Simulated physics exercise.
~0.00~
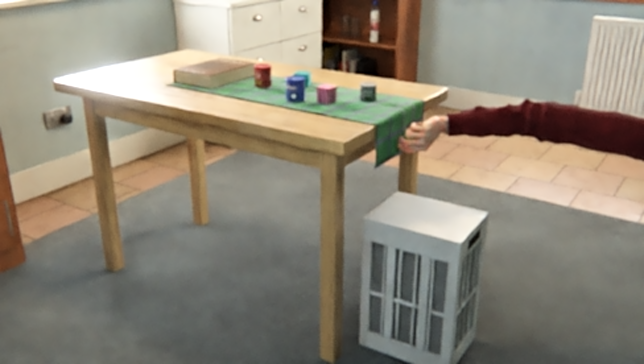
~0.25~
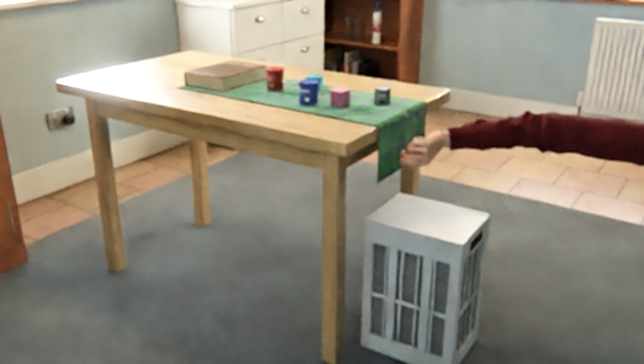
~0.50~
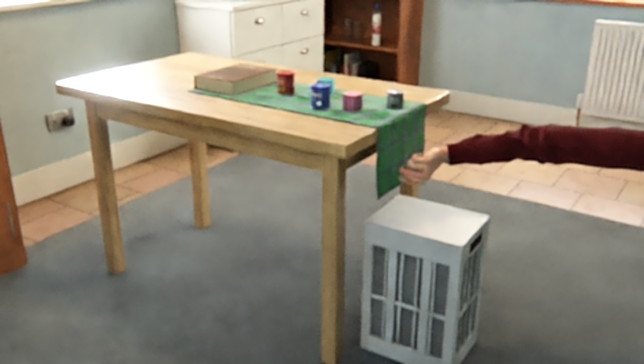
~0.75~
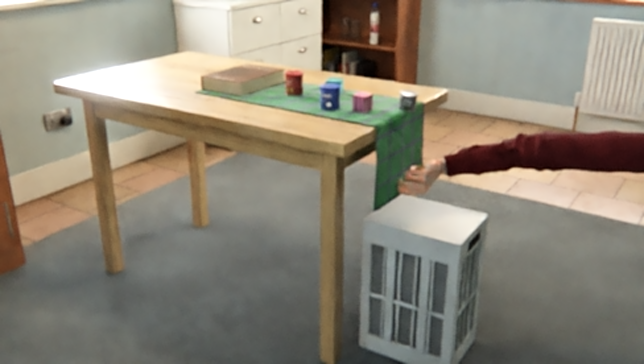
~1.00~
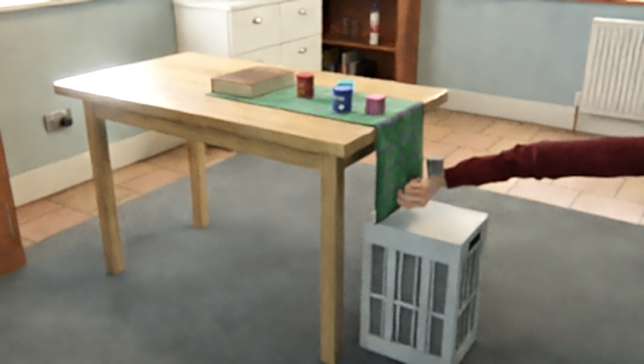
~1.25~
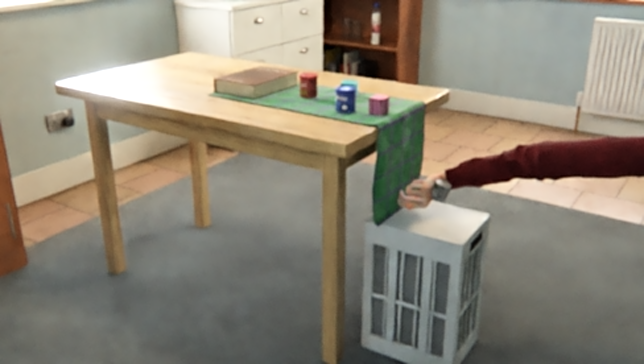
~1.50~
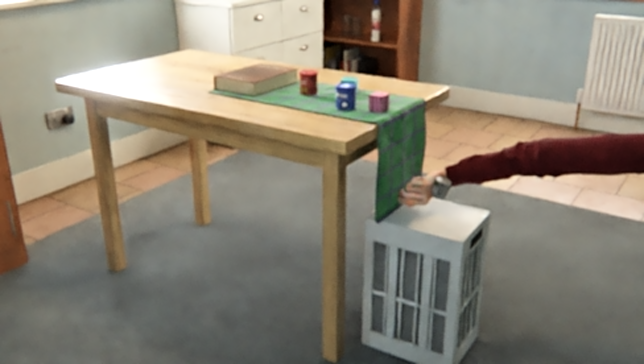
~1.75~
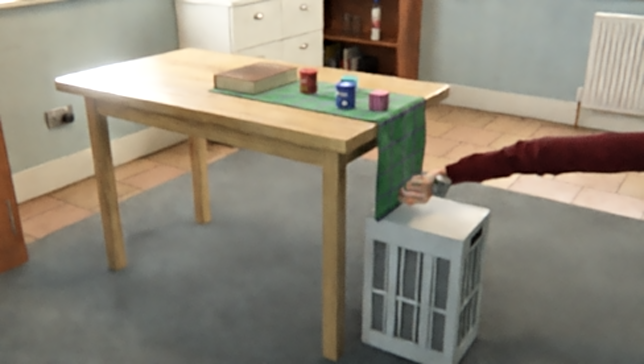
An arm in a dark red sleeve reaches in from the right and grips the hanging end of a green cloth on a pale wooden table, seen from slightly above in a room with a grey carpet. A flat box, a red pot, blue and turquoise items, a pink one and a grey pot sit along the cloth. The hand draws it slowly down toward a white crate, and everything on it slides right. The grey pot tips off the edge beside the hand. The cloth stops at the crate, with the rest still on the table.
